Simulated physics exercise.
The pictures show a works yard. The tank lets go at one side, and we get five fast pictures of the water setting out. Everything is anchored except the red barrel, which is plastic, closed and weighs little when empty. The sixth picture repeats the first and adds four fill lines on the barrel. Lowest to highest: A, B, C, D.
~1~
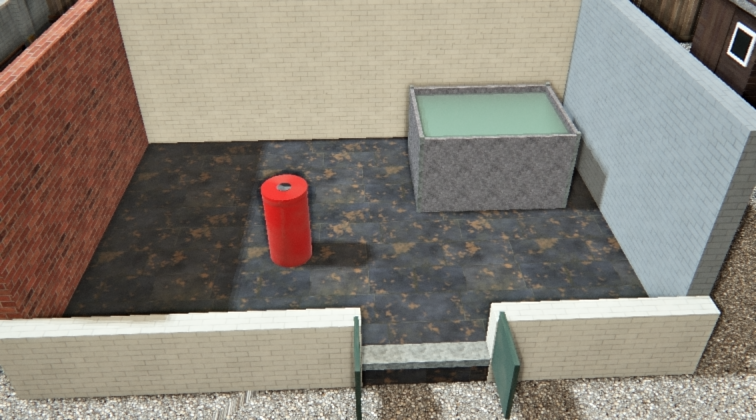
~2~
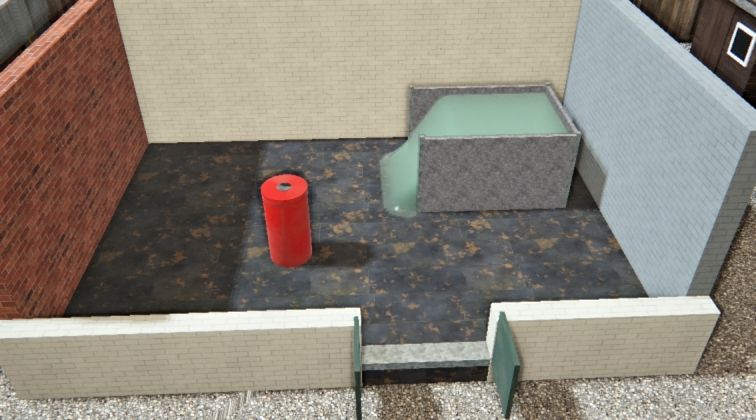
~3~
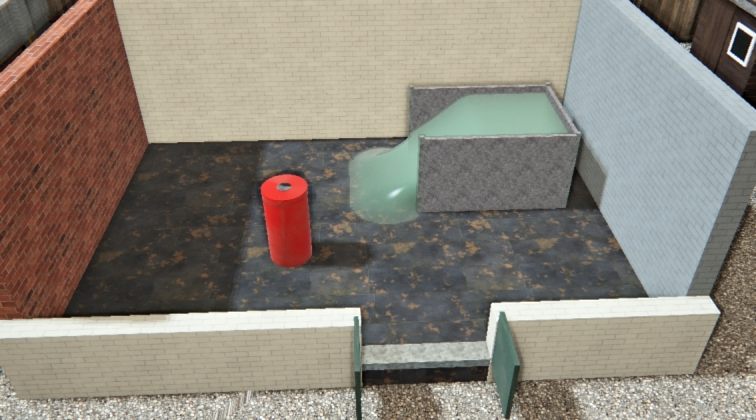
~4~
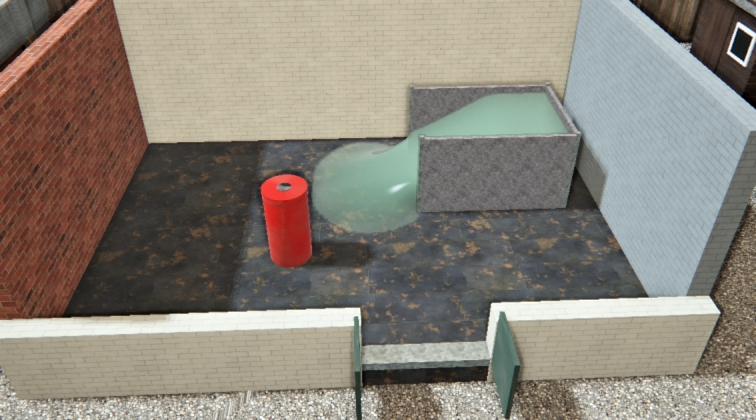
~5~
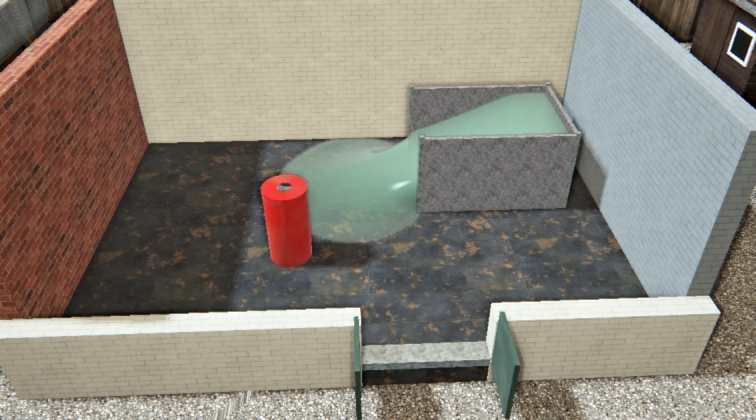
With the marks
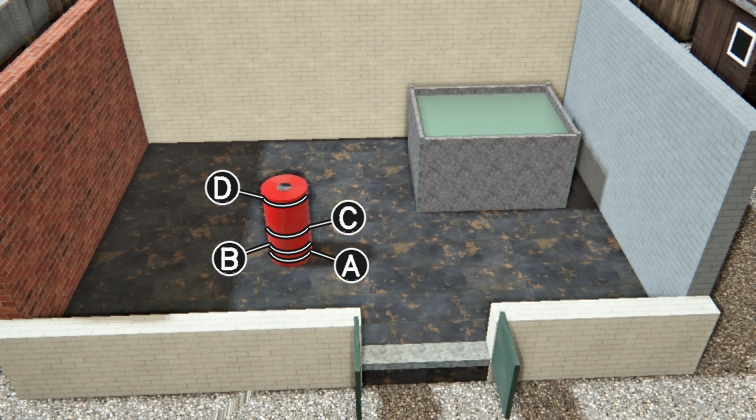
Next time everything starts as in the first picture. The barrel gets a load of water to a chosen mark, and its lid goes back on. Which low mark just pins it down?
The answer is level C.
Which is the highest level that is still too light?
It is B.
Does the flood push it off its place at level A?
Yes.
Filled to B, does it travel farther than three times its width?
No.
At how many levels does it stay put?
Two of them.
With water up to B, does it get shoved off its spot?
Yes, that goes wrong.
On the marked copy, A at (289, 261); B at (288, 252); C at (286, 236); D at (283, 205); from the bottom up A, B, C, D.
With A, it is pushed about 5 times its own width away.
With B, it is pushed about its own width away.
With C, it does not move.
With D, it does not move.
